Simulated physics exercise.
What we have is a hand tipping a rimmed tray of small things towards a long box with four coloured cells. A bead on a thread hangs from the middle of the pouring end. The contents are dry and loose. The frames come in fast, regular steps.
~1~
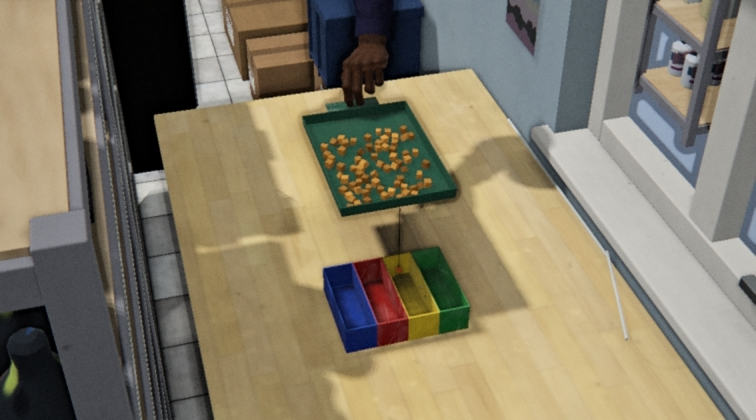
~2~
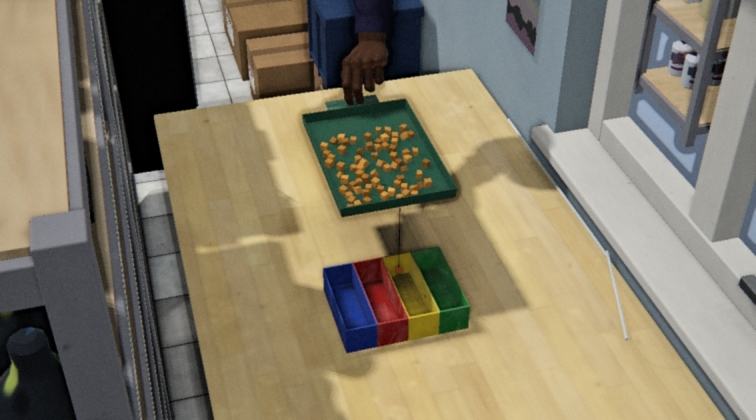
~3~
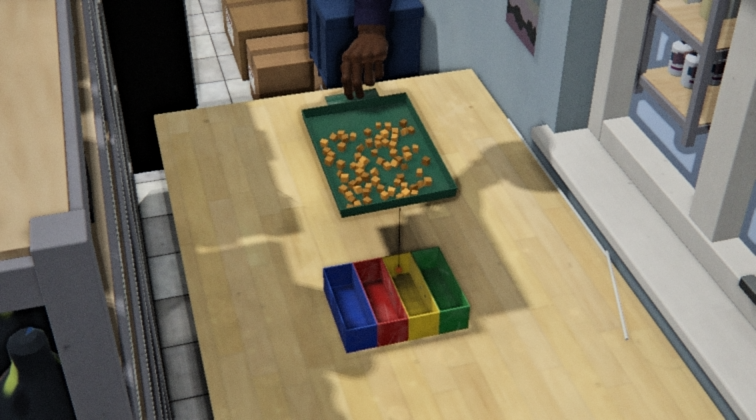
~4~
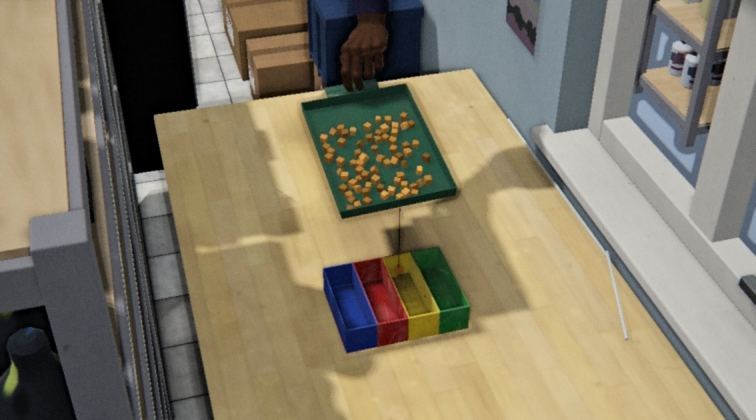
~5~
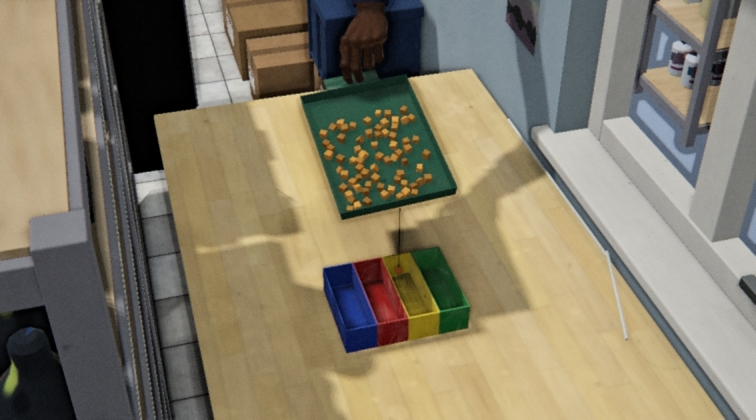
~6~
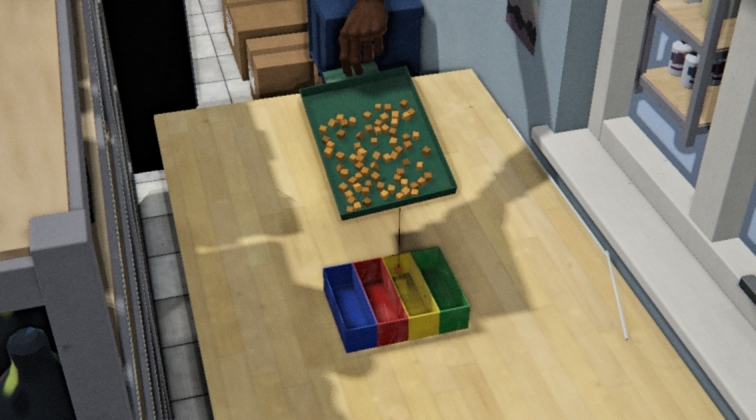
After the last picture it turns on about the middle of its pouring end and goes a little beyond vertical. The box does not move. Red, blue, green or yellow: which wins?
Fullest: The blue cell.
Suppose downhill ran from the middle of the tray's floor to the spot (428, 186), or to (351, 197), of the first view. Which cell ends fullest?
One: The green one. Two: That blue cell.
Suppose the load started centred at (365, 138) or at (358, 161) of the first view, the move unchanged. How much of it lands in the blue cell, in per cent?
In turn 50 and 40 in a hundred.
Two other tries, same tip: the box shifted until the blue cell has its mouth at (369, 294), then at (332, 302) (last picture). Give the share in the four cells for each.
The first gives 70 %, the second 100 %.
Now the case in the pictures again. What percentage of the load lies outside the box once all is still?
Roughly 20 in a hundred.
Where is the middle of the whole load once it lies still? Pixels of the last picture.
Roughly at (367, 328).
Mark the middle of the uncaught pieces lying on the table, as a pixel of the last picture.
Around (383, 372).
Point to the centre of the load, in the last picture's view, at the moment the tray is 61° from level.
Around (374, 190).
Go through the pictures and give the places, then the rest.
The first picture shows corners of the pouring end at (342, 207) and (455, 188), level; middle of the load at (381, 165), croutons; bead on its thread at (399, 270); blue cell at (362, 336); red cell at (393, 330); yellow cell at (424, 324); green cell at (454, 318).
The second picture shows corners of the pouring end at (342, 208) and (455, 187), level; middle of the load at (381, 164).
The third picture shows corners of the pouring end at (342, 209) and (456, 187), tipped barely, lowest at the left corner; middle of the load at (381, 162).
The fourth picture shows corners of the pouring end at (342, 210) and (456, 187), tipped a little, lowest at the left corner; middle of the load at (381, 159).
The fifth picture shows corners of the pouring end at (342, 212) and (456, 186), tipped a little, lowest at the left corner; middle of the load at (379, 157).
The sixth picture shows corners of the pouring end at (342, 213) and (456, 186), tipped clearly, lowest at the left corner; middle of the load at (377, 156); blue cell at (362, 336); red cell at (393, 330); yellow cell at (424, 324); green cell at (454, 318).
Soon, tray tipped steeply; all on the tray.
A while on, tray tipped right over; all on the tray.
Towards the end, tray tipped past a quarter turn; about half in the blue cell; about a quarter in the red cell; a small part in the yellow cell; about a quarter falling or outside the box.
Finally, tray tipped past a quarter turn; about half in the blue cell; about a quarter in the red cell; a small part in the yellow cell; none in the green cell; about a quarter outside the box.
